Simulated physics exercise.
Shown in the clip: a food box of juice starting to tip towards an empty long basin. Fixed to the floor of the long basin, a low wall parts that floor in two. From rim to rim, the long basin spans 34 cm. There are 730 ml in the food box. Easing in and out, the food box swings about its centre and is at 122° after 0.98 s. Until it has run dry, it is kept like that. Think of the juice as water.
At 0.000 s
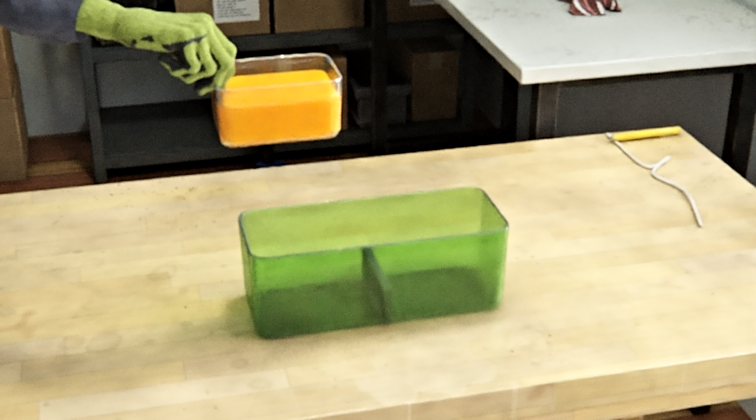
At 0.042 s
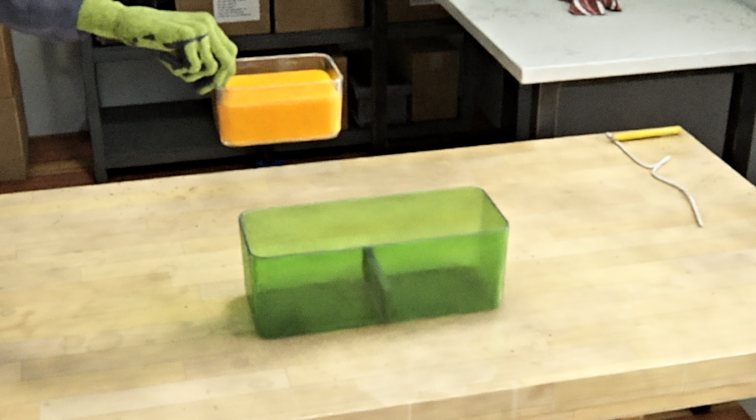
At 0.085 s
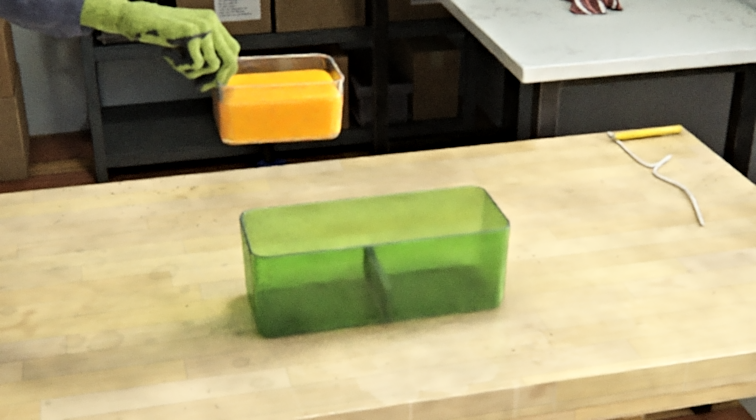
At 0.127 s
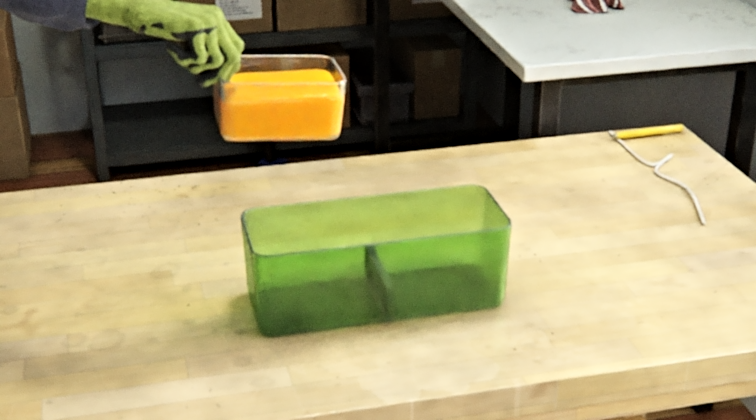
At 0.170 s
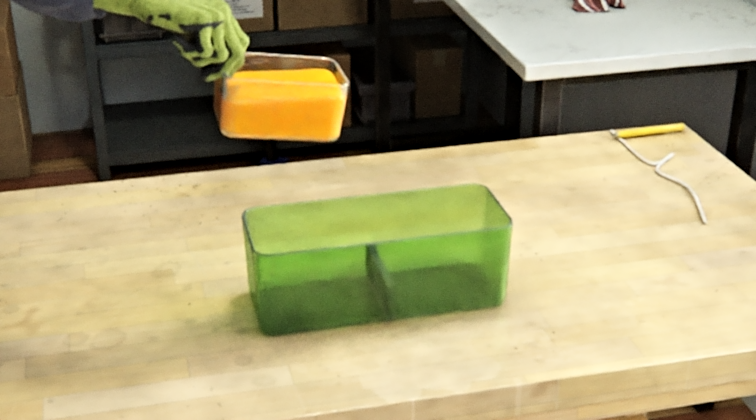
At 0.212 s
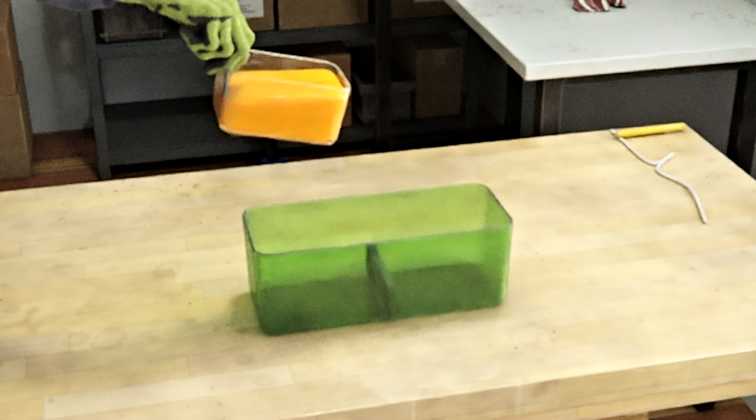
In this clip, a green-gloved hand holds a clear food box of orange juice above a wooden table, slowly tilting it slightly down to the right, while an empty green long basin with a low dividing wall stays still below.
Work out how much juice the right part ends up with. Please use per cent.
I would put it at 61 per cent.
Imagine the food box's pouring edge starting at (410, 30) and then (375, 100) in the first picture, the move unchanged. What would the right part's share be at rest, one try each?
Some 75 and 75 per cent, in that order.
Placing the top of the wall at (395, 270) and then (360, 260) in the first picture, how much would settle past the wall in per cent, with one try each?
First 45, then 70 per cent.
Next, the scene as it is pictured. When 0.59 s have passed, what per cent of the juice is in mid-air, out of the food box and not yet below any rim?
Close to 50 in a hundred.
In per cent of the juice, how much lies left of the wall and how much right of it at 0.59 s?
Around 1 on the left side and 12 on the right side.
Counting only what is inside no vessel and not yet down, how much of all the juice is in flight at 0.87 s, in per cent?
Around 8 per cent of the liquid is in flight.
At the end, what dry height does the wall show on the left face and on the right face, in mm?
On the left it's about 38 mm; on the right, about 26 mm.
After 0.59 s the tilt is 81° and 36 per cent is still to pour, 1 is left of the wall and 12 right of it.
After 0.87 s the tilt is 118° and 3 per cent is still to pour, 23 is left of the wall and 61 right of it.
After 1.16 s the tilt is 122° and 0 per cent is still to pour, 33 is left of the wall and 61 right of it.
After 1.48 s the tilt is 122° and 0 per cent is still to pour, 32 is left of the wall and 61 right of it.
In the end 32 per cent lies left of the wall, 61 right of it and 6 outside.
